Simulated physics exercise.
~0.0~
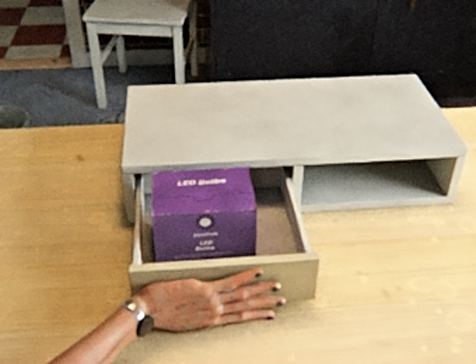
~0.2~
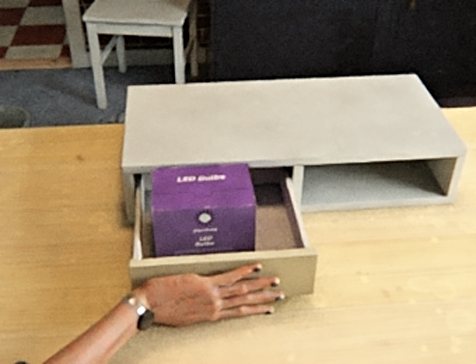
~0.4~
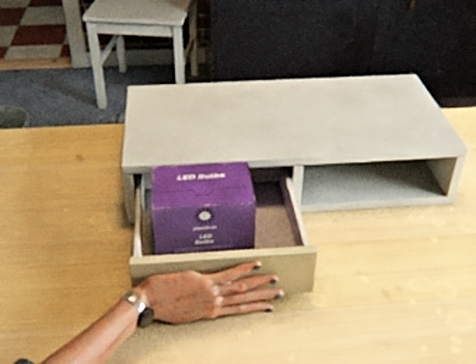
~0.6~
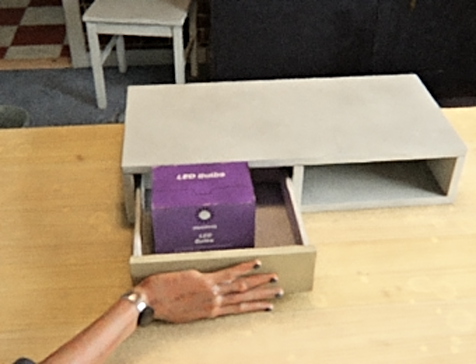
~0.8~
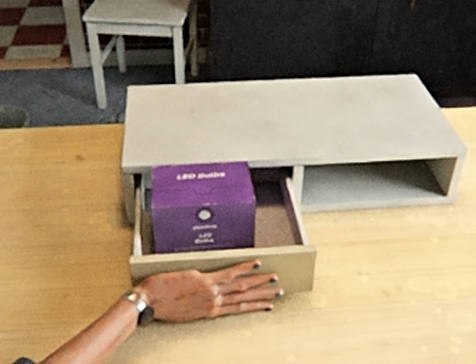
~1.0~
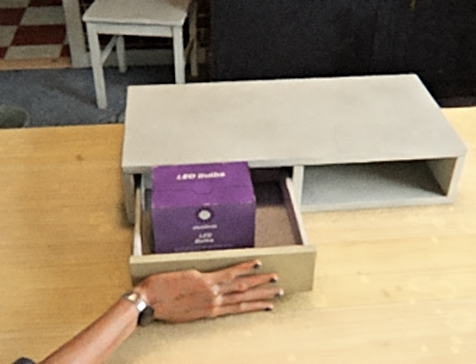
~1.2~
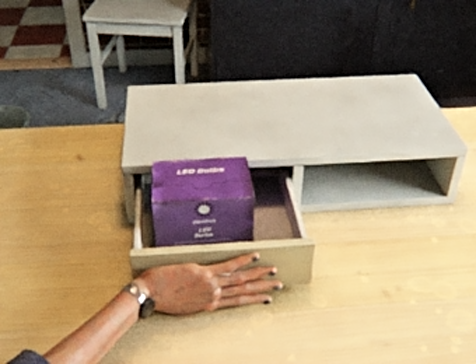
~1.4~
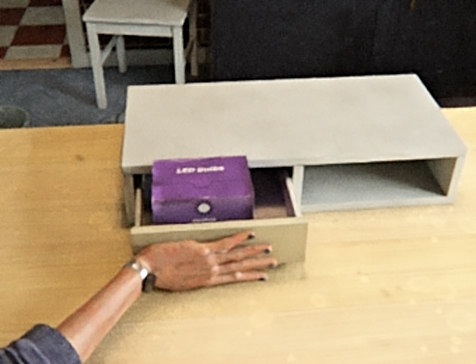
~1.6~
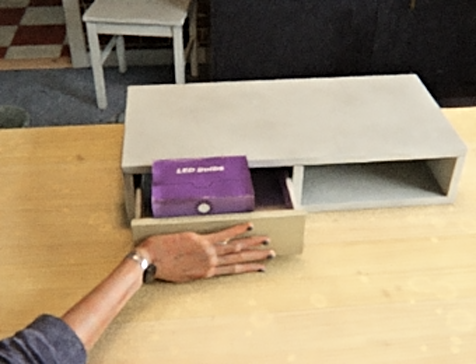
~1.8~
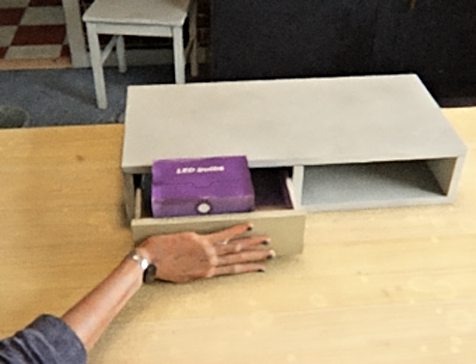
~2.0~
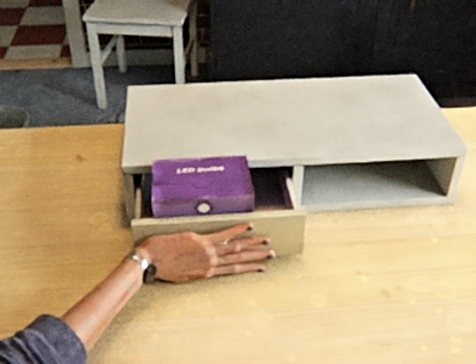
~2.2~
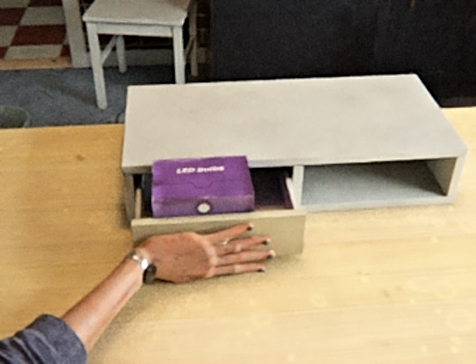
A shallow drawer, holding a purple box labelled as LED bulbs, stands pulled out from the left side of a low, pale grey cabinet on a light wooden table, seen from the front and slightly above. An open compartment fills the cabinet's right side, and a pale chair stands behind at the upper left. A hand wearing a wristwatch reaches in from the lower left, fingers against the drawer front. The drawer eases in slightly and pauses, then slides further inward with the box. It stops partway and stays ajar, the hand still against it.
